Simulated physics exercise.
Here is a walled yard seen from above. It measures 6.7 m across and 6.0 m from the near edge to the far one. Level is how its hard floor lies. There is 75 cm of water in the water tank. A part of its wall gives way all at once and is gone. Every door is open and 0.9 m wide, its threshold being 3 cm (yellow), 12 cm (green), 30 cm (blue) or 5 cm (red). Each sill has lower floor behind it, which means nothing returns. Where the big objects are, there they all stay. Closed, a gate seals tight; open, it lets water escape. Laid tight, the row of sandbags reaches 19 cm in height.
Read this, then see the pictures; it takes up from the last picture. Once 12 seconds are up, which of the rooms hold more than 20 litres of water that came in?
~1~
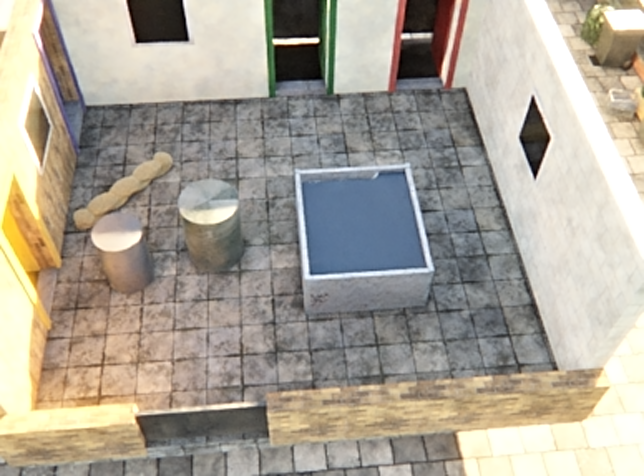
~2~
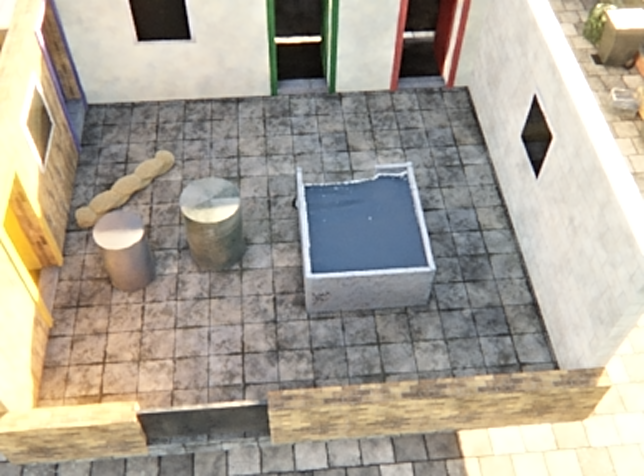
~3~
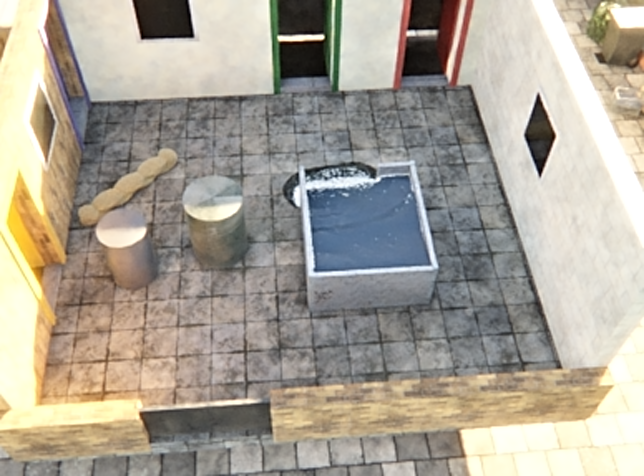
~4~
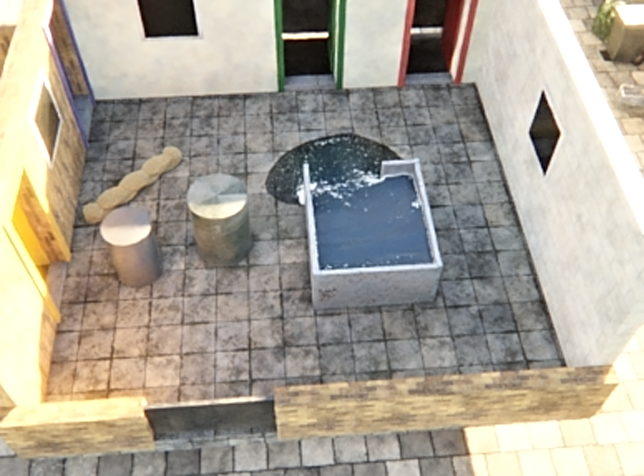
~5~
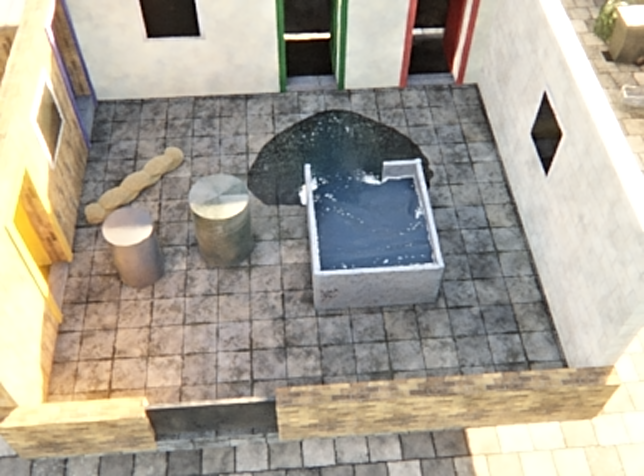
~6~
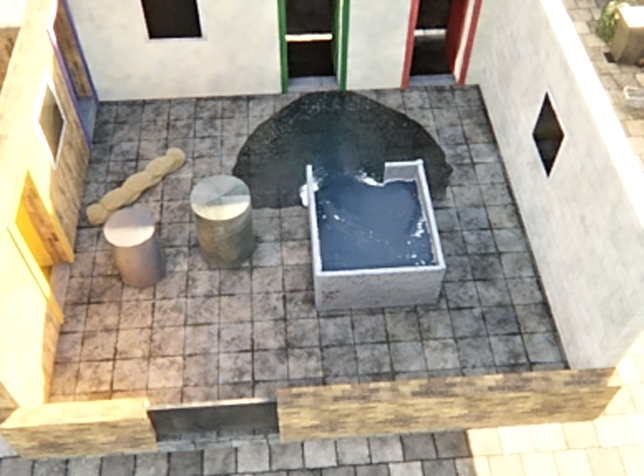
As I see it, the yellow door falls short of the limit. The green door surpasses the limit. The blue door falls short of the limit. The red door surpasses the limit.
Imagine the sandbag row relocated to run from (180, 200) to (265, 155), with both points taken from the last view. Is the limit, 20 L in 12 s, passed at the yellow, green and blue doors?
Result: Yellow door beyond the limit; green door beyond the limit; blue door inside the limit.
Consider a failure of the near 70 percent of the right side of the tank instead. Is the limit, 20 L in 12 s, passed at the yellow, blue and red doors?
For yellow, too much; for blue, too little; for red, too much.
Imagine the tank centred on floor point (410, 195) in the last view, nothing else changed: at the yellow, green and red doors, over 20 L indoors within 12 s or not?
At the yellow door the limit is not exceeded, at the green door surpassed, at the red door surpassed.
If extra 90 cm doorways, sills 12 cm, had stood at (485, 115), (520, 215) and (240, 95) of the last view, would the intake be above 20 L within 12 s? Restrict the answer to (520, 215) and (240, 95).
Result in order - not enough, then more than that.
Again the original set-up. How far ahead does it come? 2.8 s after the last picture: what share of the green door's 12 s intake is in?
It comes to about 95 per cent.
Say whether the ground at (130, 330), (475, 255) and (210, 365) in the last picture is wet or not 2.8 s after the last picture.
Respectively: Was missed, was missed, was missed.
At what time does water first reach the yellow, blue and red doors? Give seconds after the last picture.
The yellow door is reached at 3.0 s, blue at 1.5 s, red at 0.4 s.
Then, 0.7 s after the last picture water covers 25 % of the floor and is deepest (37 cm) near (341, 201); yellow door not reached, green door 25 cm at the sill, 72 L in, blue door not reached, red door 11 cm at the sill, 2 L in.
Then, 1.5 s after the last picture water covers 30 % of the floor and is deepest (30 cm) near (307, 93); yellow door not reached, green door 30 cm at the sill, 177 L in, blue door 8 cm at the sill, 0 L in, red door 13 cm at the sill, 23 L in.
Then, 2.8 s after the last picture water covers 45 % of the floor and is deepest (22 cm) near (98, 110); yellow door not reached, green door 17 cm at the sill, 245 L in, blue door 20 cm at the sill, 0 L in, red door 12 cm at the sill, 52 L in.
Then, 6.3 s after the last picture water covers 70 % of the floor and is deepest (17 cm) near (183, 106); yellow door 1 cm at the sill, 0 L in, green door 8 cm at the sill, 258 L in, blue door 16 cm at the sill, 0 L in, red door 8 cm at the sill, 99 L in.
Then, 11.3 s after the last picture water covers 95 % of the floor and is deepest (10 cm) near (294, 414); yellow door 2 cm at the sill, 0 L in, green door 6 cm at the sill, 258 L in, blue door 7 cm at the sill, 0 L in, red door 6 cm at the sill, 112 L in.
